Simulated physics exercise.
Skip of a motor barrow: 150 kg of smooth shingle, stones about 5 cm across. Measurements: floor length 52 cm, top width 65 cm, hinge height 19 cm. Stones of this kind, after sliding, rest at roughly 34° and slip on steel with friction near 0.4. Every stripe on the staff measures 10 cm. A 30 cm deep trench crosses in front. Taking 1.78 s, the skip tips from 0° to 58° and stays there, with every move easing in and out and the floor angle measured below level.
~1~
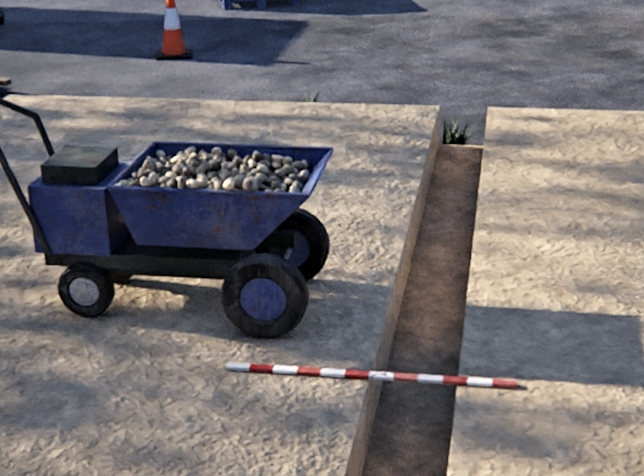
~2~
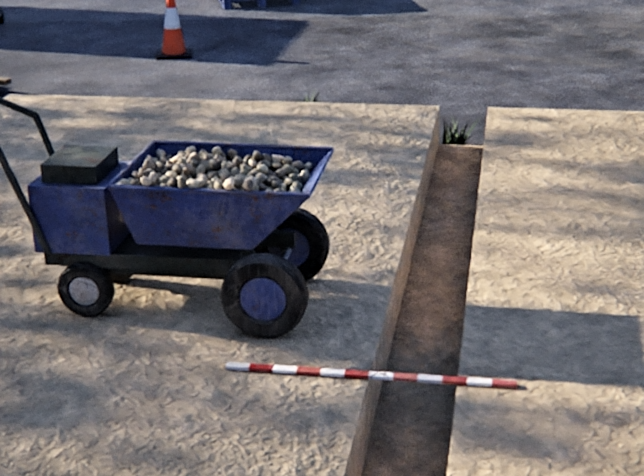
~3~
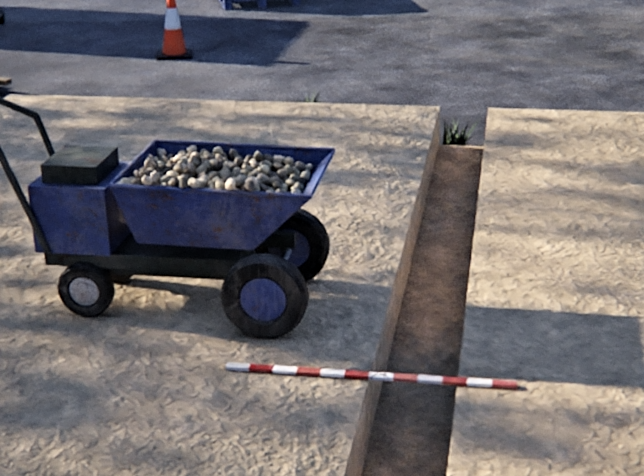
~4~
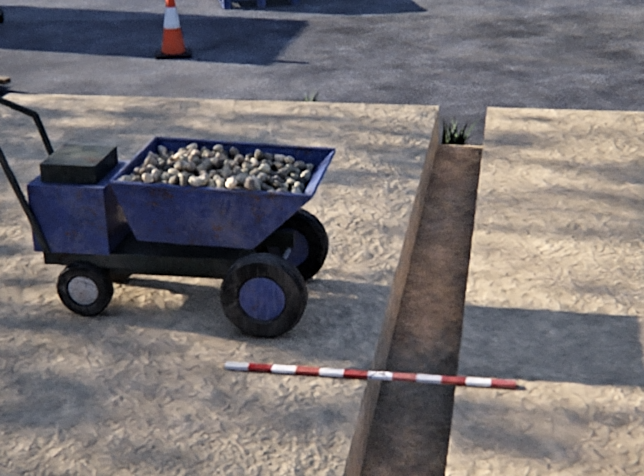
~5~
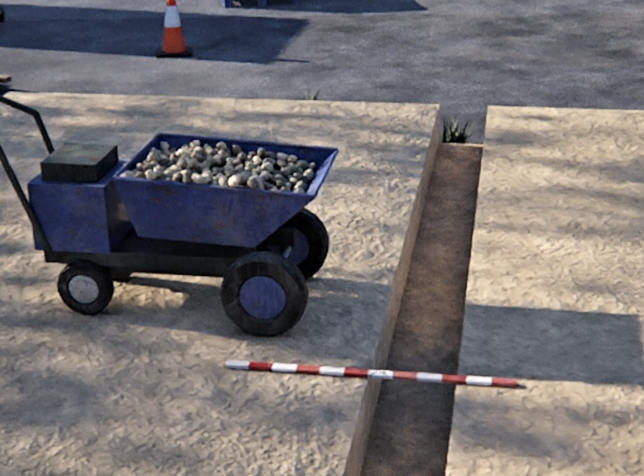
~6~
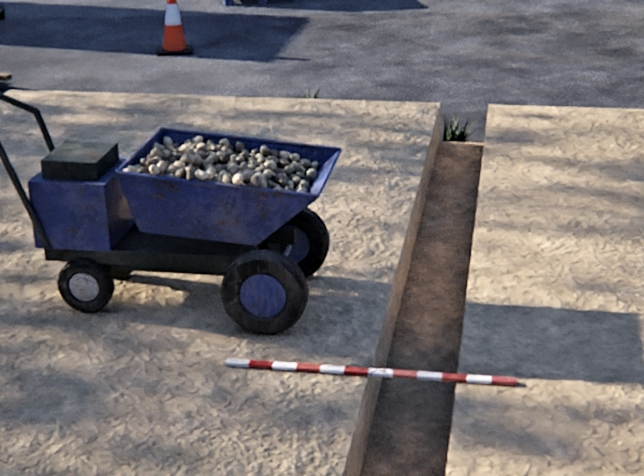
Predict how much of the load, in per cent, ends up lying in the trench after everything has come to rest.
Roughly 92 per cent of it.
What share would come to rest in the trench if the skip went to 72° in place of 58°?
Roughly 90 per cent would end in the trench.
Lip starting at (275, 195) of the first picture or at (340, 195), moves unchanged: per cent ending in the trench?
Some 95 and some 65 per cent, in that order.
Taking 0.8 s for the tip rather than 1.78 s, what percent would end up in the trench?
Around 75 per cent would end in the trench.
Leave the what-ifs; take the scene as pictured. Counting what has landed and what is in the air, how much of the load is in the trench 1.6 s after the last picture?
By that moment, roughly 40 per cent of the load.
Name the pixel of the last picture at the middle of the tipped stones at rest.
Resting centre: About (430, 352).
Then, 1.0 s after the last picture the floor is at 49°, 99 % in the skip; the foremost stones are at (395, 252).
Then, 1.6 s after the last picture the floor is at 58°, 57 % in the skip, 39 % in the trench, 3 % past the trench; the foremost stones are at (505, 319).
Then, 1.9 s after the last picture the floor is at 58°, 31 % in the skip, 61 % in the trench, 8 % past the trench; the foremost stones are at (575, 326).
Then, 3.9 s after the last picture the floor is at 58°, 0 % in the skip, 92 % in the trench, 8 % past the trench; the foremost stones are at (610, 325).
